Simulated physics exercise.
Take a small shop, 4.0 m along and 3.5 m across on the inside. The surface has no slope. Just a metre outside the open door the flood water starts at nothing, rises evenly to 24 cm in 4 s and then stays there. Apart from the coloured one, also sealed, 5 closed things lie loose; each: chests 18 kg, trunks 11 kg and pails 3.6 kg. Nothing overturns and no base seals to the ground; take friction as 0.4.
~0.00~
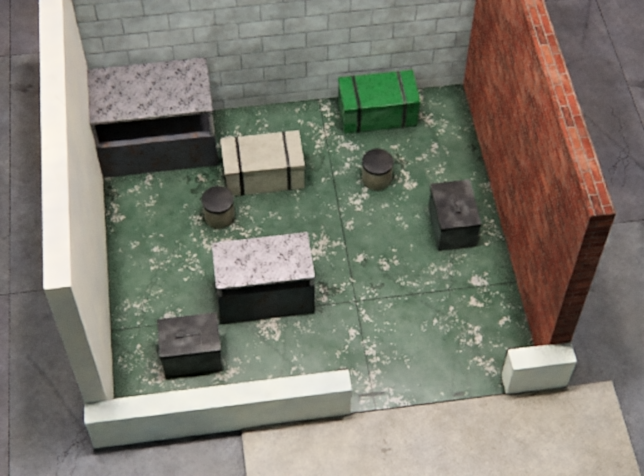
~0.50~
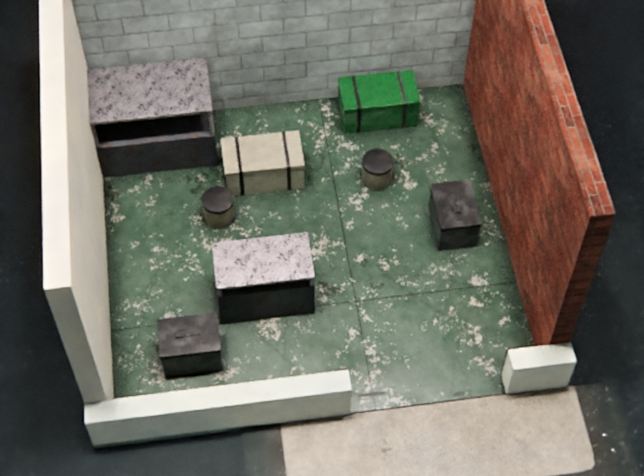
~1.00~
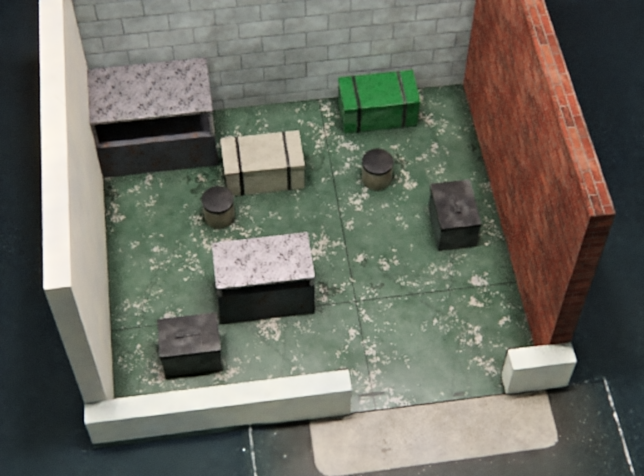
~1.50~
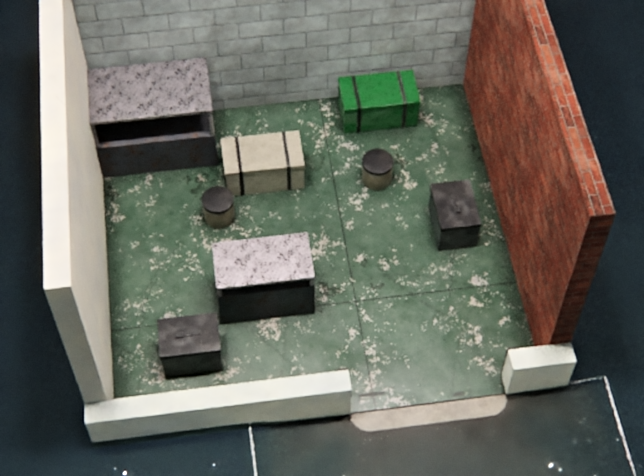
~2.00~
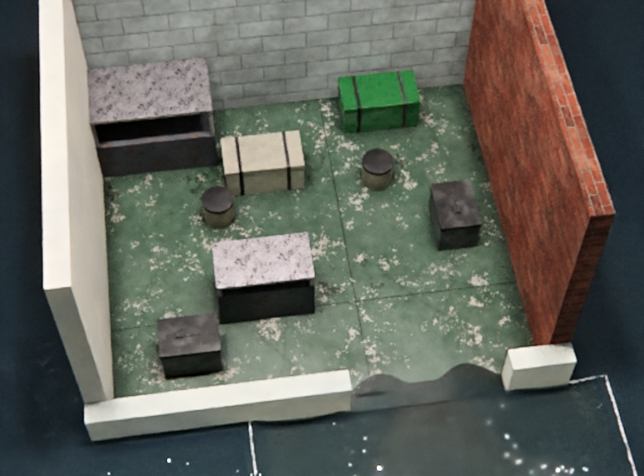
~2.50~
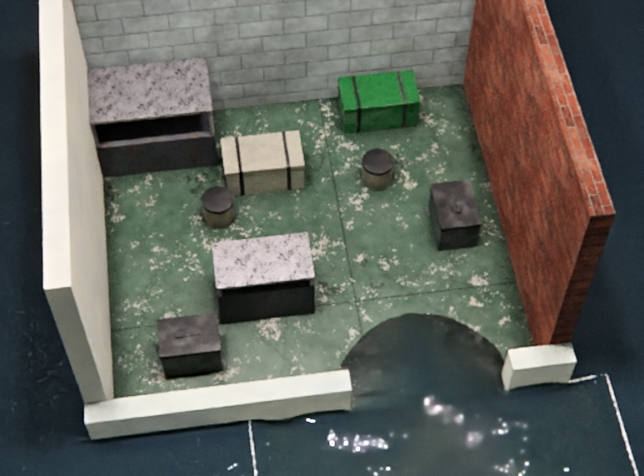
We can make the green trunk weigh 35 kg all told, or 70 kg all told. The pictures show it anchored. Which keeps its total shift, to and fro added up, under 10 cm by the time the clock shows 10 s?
I would say both masses fall short.
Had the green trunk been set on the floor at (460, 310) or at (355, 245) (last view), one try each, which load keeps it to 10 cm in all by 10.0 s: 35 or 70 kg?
At the first spot nothing offered works, at the second nothing offered works.
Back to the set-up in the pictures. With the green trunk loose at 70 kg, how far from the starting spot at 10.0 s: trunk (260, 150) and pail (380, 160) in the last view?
In turn: 200 cm, 140 cm.
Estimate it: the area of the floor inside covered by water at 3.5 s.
3.0 m2.
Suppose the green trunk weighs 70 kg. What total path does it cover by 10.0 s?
80 cm or so in all.
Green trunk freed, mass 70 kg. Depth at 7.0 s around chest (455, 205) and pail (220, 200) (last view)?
I'd put it at 19 cm and 4 cm respectively.
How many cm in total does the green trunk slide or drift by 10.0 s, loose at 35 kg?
Total path: Roughly 120 cm.
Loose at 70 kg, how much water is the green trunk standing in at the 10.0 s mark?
19 cm, roughly.
After 3.5 s the green trunk would be 0 cm from its start with 35 kg and 0 cm from its start with 70 kg; 0 cm of water round it then.
After 4.5 s the green trunk would be 0 cm from its start with 35 kg and 0 cm from its start with 70 kg; 1 cm of water round it then.
After 7.0 s the green trunk would be 11 cm from its start with 35 kg and 13 cm from its start with 70 kg; 18 cm of water round it then.
After 10.0 s the green trunk would be 104 cm from its start with 35 kg and 83 cm from its start with 70 kg; 19 cm of water round it then.
